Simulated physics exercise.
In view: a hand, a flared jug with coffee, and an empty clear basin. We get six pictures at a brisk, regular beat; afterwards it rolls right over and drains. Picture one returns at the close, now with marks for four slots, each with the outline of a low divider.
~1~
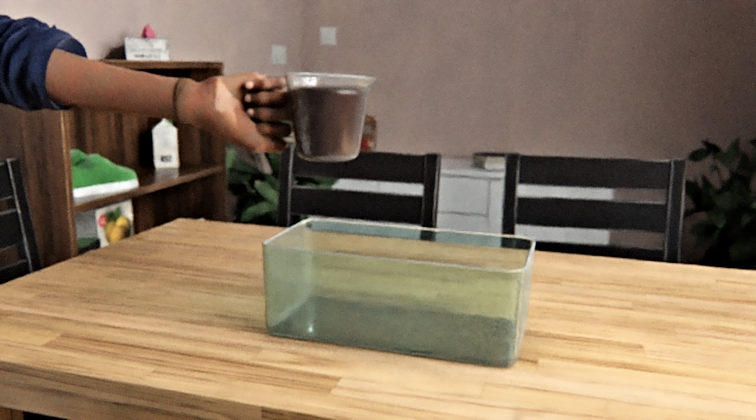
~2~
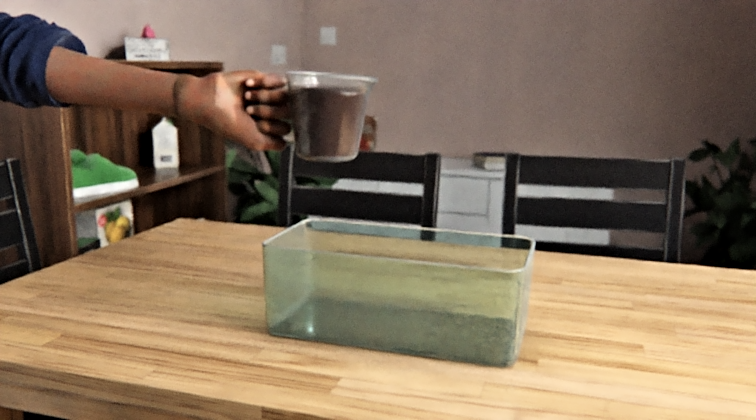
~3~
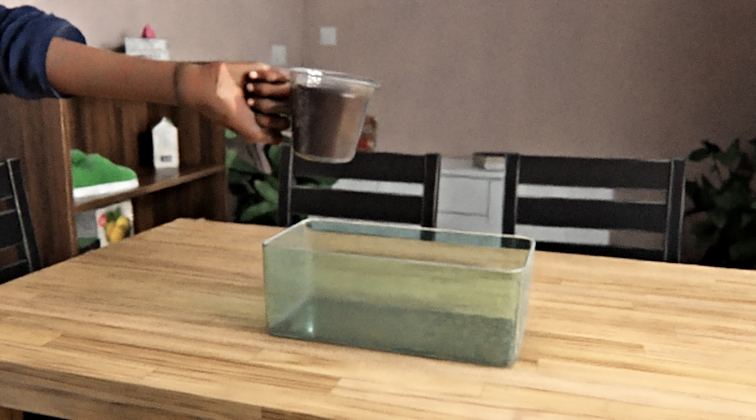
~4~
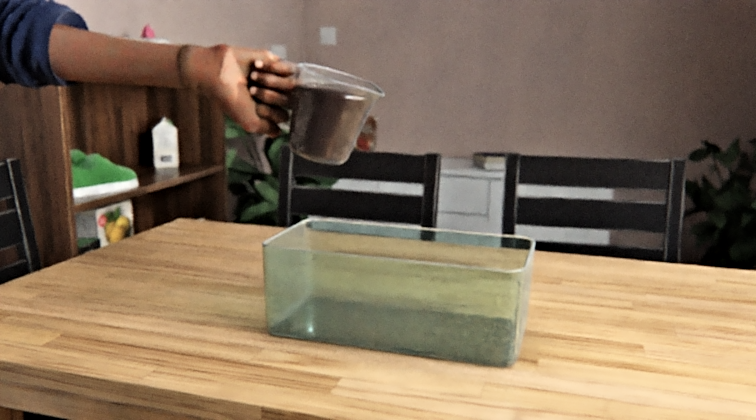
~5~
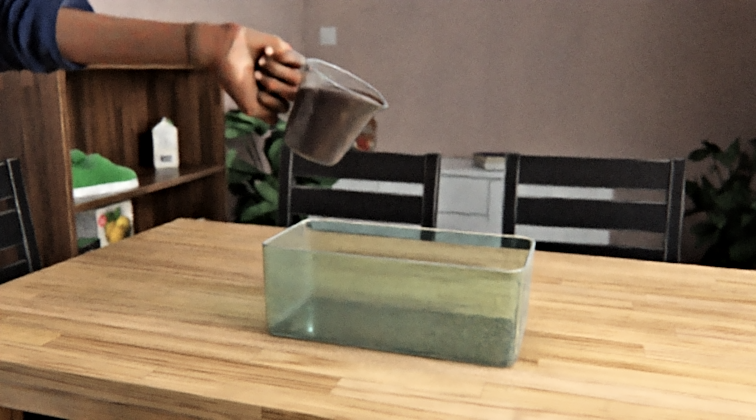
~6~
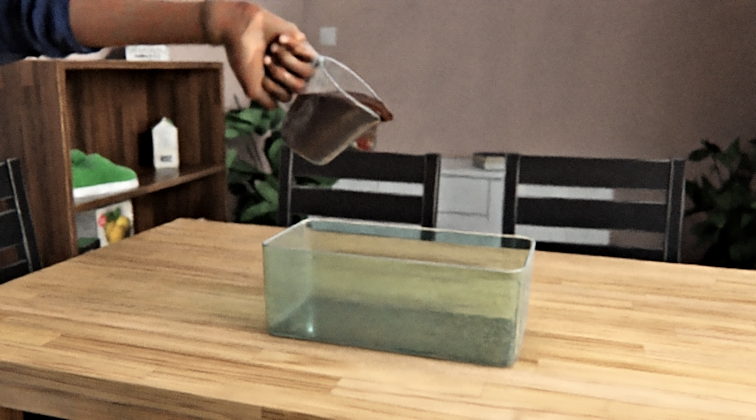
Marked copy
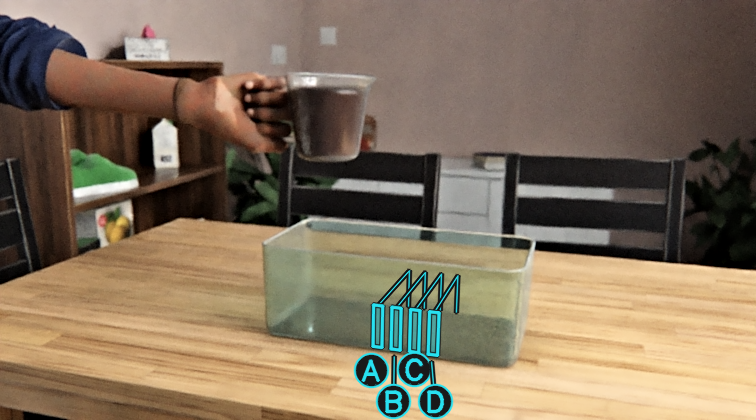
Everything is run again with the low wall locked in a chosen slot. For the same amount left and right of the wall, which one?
C is best.
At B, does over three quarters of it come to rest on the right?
Yes.
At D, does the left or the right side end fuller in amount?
The left side.
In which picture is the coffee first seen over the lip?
Picture 6.
On the marked copy, A at (376, 353); B at (394, 356); C at (412, 359); D at (431, 361).
If A is chosen, about 4 % ends left of the wall and 93 % right of it.
If B is chosen, about 9 % ends left of the wall and 88 % right of it; 3 % is lost outside.
If C is chosen, about 57 % ends left of the wall and 40 % right of it; 3 % is lost outside.
If D is chosen, about 91 % ends left of the wall and 4 % right of it; 4 % is lost outside.
